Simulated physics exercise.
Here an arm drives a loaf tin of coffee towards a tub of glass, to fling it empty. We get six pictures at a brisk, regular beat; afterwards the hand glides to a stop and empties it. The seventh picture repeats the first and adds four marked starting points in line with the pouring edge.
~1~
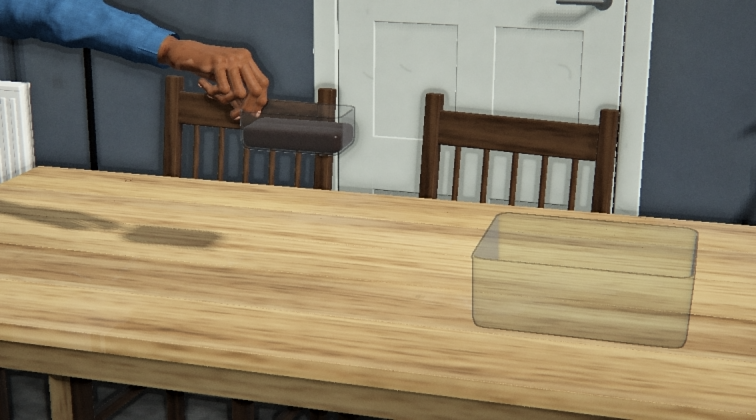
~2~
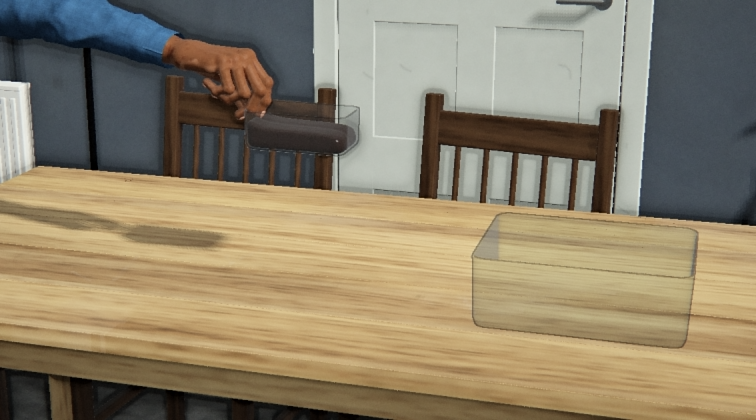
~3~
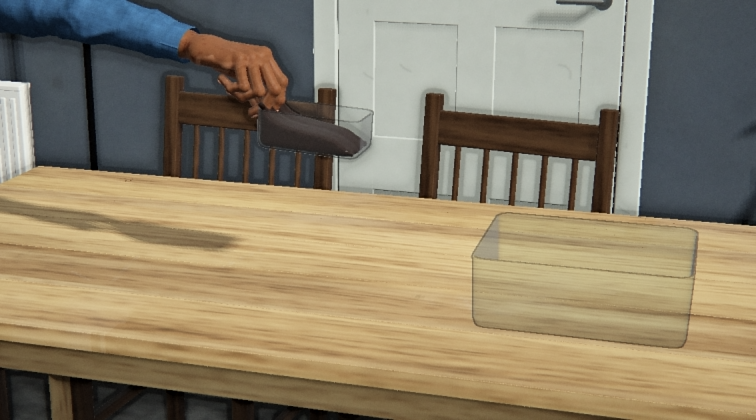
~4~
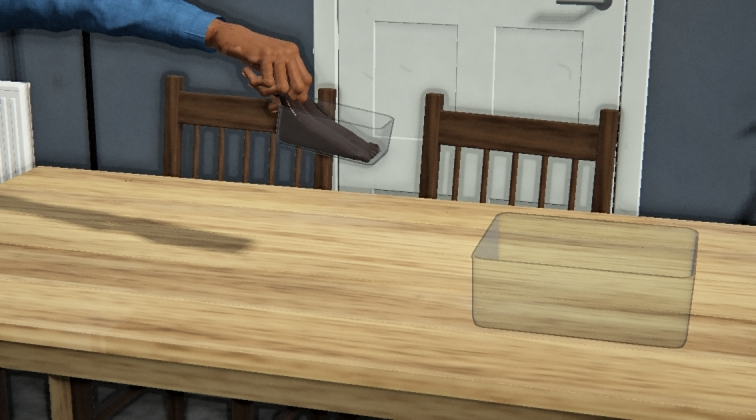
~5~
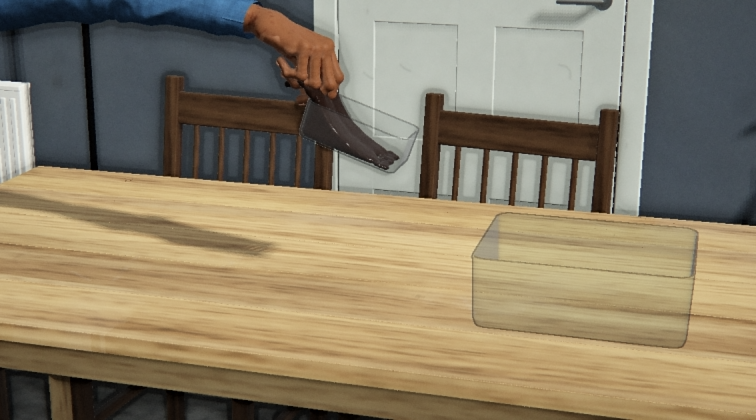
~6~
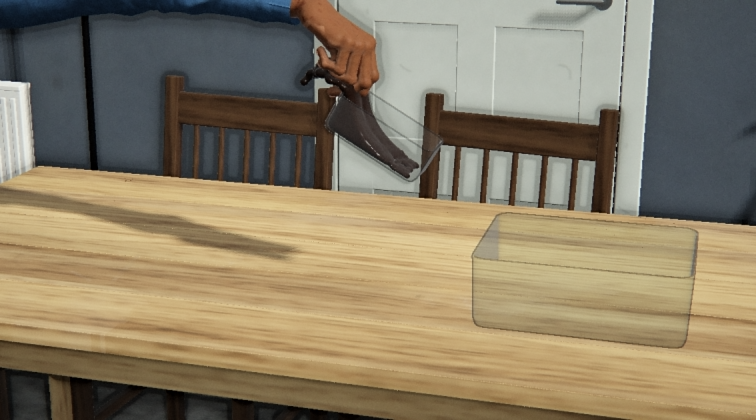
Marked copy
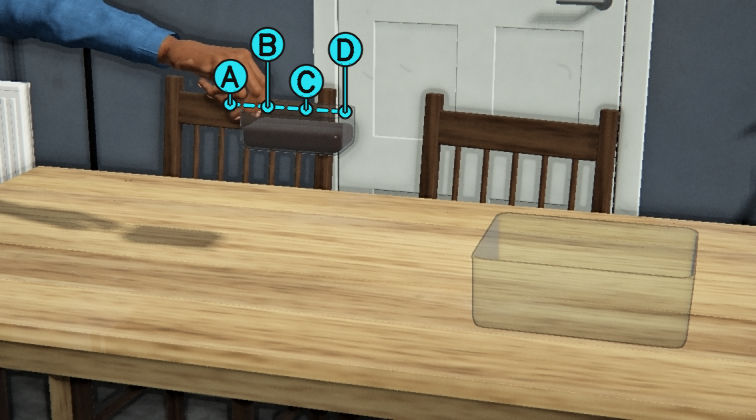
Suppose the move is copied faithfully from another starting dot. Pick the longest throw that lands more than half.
I would pick place C.
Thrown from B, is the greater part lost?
Yes, that goes wrong.
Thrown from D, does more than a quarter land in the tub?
Yes, it does.
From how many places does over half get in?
Two.
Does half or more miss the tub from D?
No, that is safe.
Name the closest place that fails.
It is B.
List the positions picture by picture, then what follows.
Upright, lip at (347, 111); tub from (472, 324) to (686, 348); nothing has left yet.
Upright, lip at (352, 112); nothing has left yet.
Tipped about 3°, lip at (366, 116); coffee is over the rim, down to (271, 104).
Tipped about 9°, lip at (387, 123); coffee is over the rim, down to (299, 102).
Tipped about 19°, lip at (412, 133); coffee is over the rim, down to (330, 99).
Tipped about 30°, lip at (437, 145); coffee is over the rim, down to (361, 96).
On the marked copy, A at (230, 104); B at (267, 106); C at (306, 109); D at (345, 111).
For place A, about 9 % lands in the tub, 89 % falls short.
For place B, about 31 % lands in the tub, 65 % falls short and 4 % goes beside or beyond.
For place C, about 68 % lands in the tub, 26 % falls short and 6 % goes beside or beyond.
For place D, about 73 % lands in the tub, 14 % falls short and 13 % goes beside or beyond.
